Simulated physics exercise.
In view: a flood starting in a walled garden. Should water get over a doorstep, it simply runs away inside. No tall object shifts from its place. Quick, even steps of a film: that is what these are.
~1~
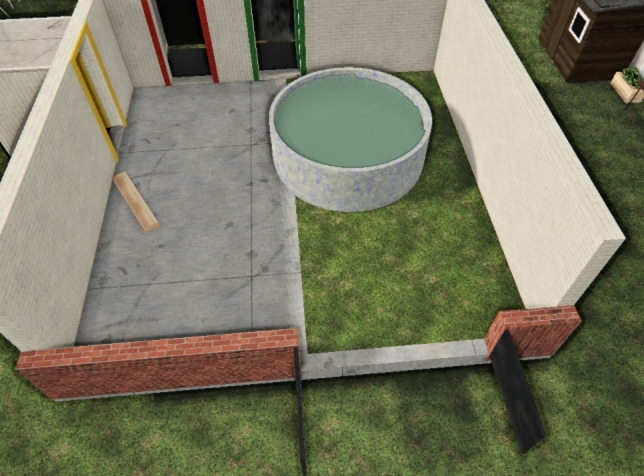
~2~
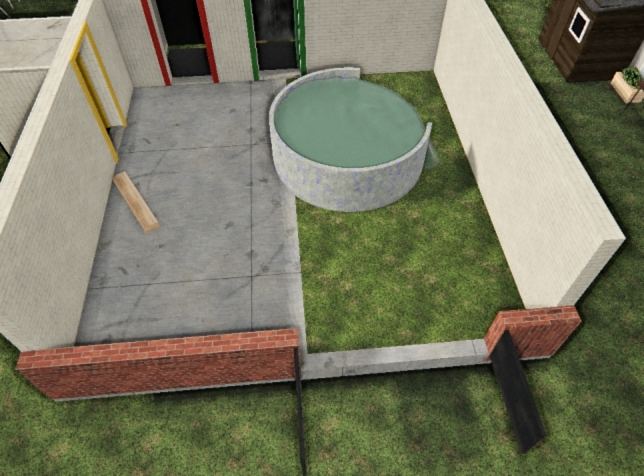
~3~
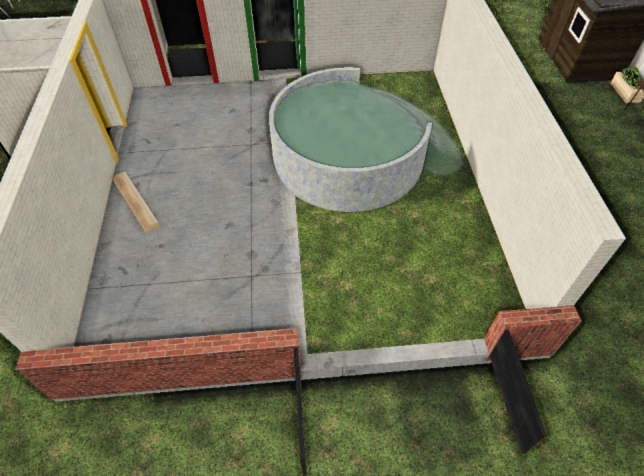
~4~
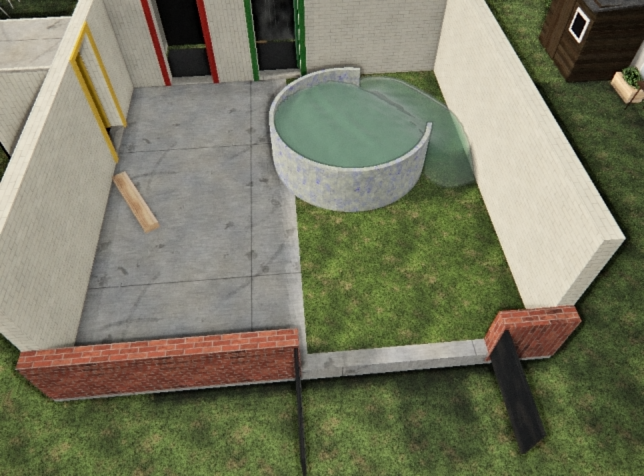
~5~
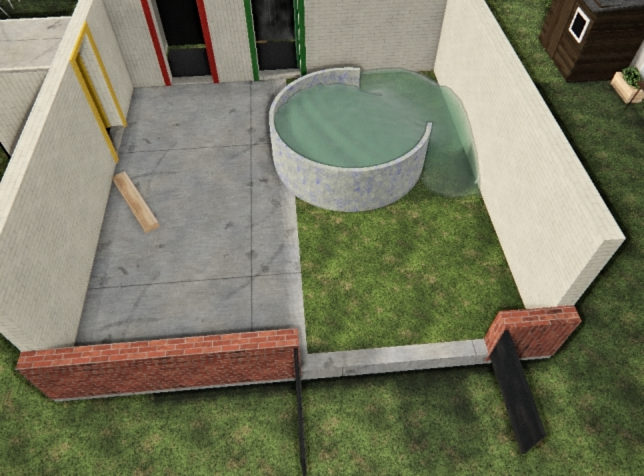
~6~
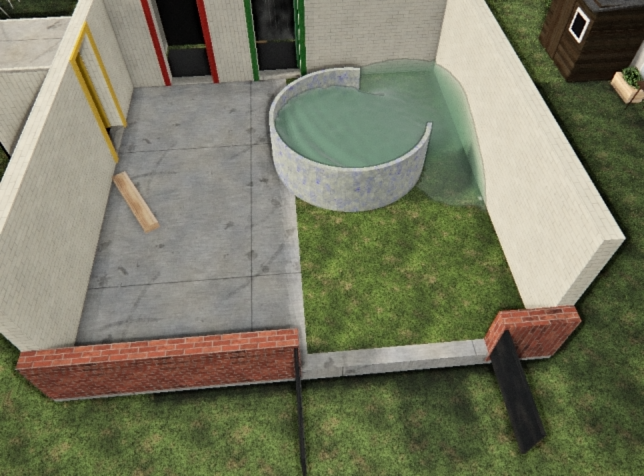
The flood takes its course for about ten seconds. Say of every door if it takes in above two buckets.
Result: Most likely the yellow door will exceed two buckets, most likely the green door will exceed two buckets, most likely the red door will exceed two buckets.
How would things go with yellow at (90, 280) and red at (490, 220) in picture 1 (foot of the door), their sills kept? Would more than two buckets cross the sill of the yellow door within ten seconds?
Result for yellow: It comes in under it.
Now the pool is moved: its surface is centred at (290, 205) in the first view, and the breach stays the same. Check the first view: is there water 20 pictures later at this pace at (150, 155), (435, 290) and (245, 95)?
The three spots read left dry, swamped, swamped.
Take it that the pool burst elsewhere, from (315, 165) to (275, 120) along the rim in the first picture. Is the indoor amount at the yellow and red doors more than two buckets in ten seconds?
Briefly, yellow overshoots and red overshoots.
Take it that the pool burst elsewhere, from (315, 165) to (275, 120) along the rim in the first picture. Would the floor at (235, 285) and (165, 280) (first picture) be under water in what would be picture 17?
Respectively: Drenched and drenched.
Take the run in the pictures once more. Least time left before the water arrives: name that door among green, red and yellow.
The door marked green.
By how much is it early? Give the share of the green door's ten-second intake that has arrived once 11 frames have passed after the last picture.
The figure is near 0 per cent.
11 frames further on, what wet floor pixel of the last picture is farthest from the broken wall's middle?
Front's tip: Near (531, 322).
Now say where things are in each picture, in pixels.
In the first frame, the round tank at (350, 118) is whole and still.
In the second frame, water pours out at (403, 119) and has run to (425, 168).
In the third frame, the front is at (455, 168), out from the gap at (403, 119).
In the fourth frame, water pours out at (403, 120) and has run to (474, 176).
In the fifth frame, water pours out at (403, 121) and has run to (480, 191).
In the sixth frame, the front is at (487, 209), out from the gap at (403, 121).
A moment on, water covers 20 % of the floor; the yellow door not reached, the green door not reached, the red door not reached.
Next, water covers 30 % of the floor; the yellow door not reached, the green door wet at the sill, nothing in, the red door not reached.
Then, water covers 65 % of the floor; the yellow door under two buckets in, the green door under two buckets in, the red door under two buckets in.
Later, water covers 95 % of the floor; the yellow door far over two buckets in, the green door over two buckets in, the red door over two buckets in.
In the end, water covers 100 % of the floor; the yellow door far over two buckets in, the green door over two buckets in, the red door over two buckets in.
